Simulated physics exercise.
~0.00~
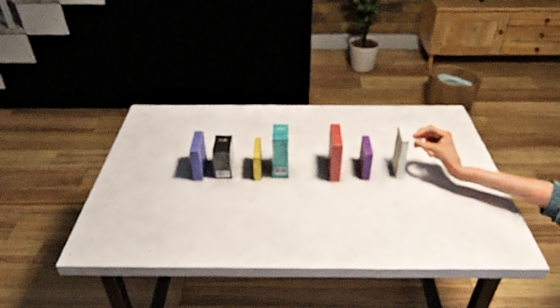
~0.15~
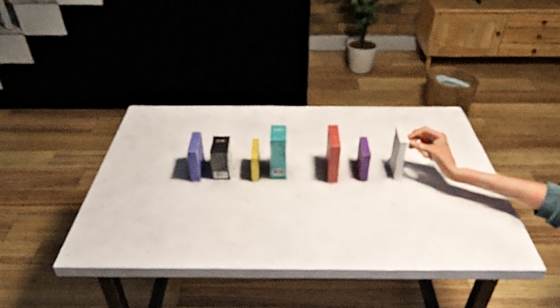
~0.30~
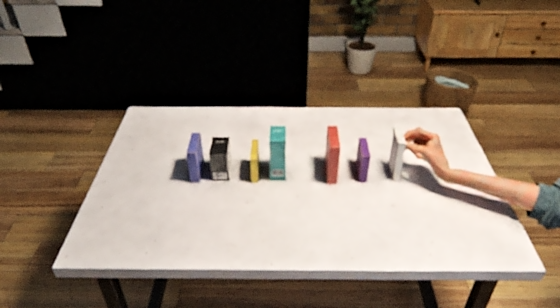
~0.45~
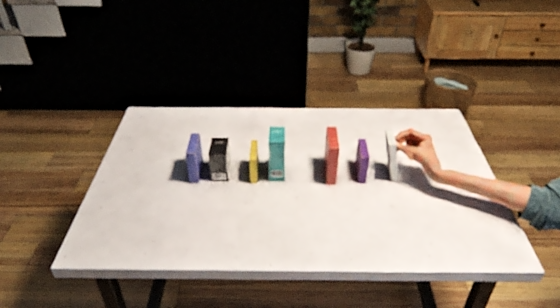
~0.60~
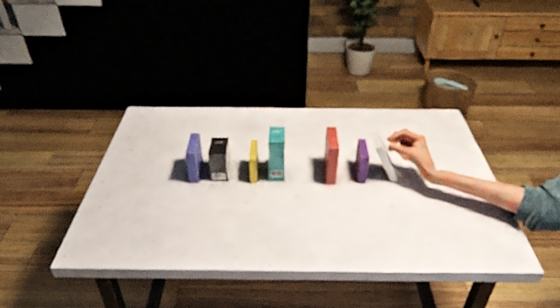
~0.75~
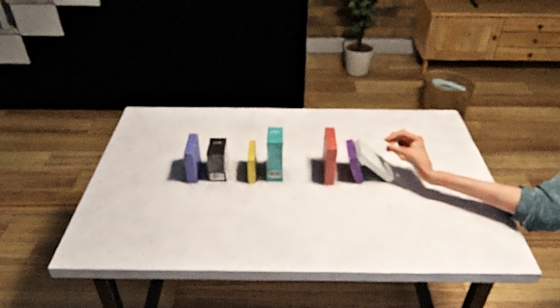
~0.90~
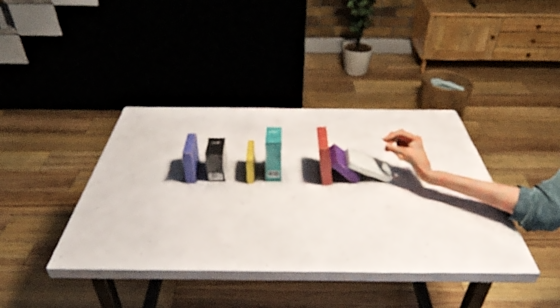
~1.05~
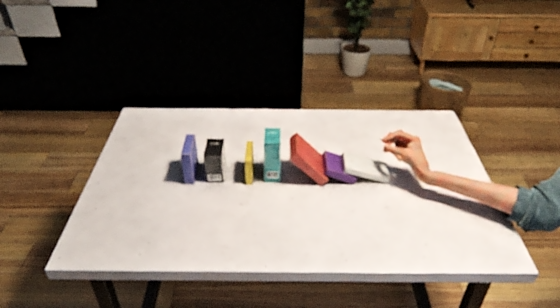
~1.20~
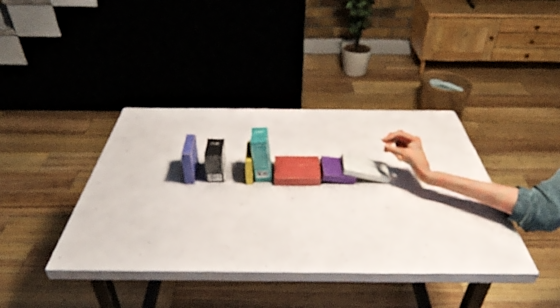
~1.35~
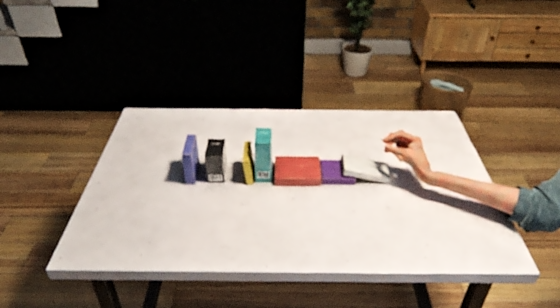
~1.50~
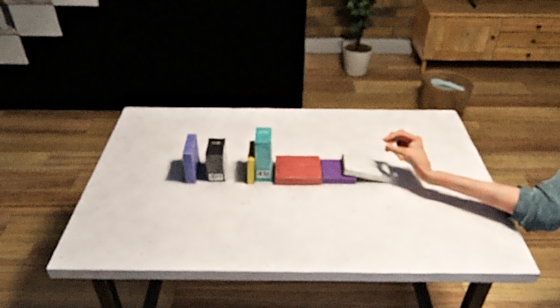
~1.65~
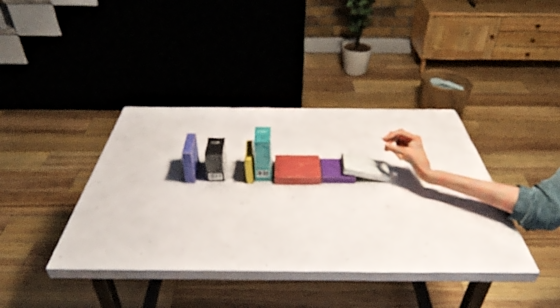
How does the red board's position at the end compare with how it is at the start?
At the start the red board stands upright in the row, but by the end it lies on its side on the table, just to the right of the turquoise packet.
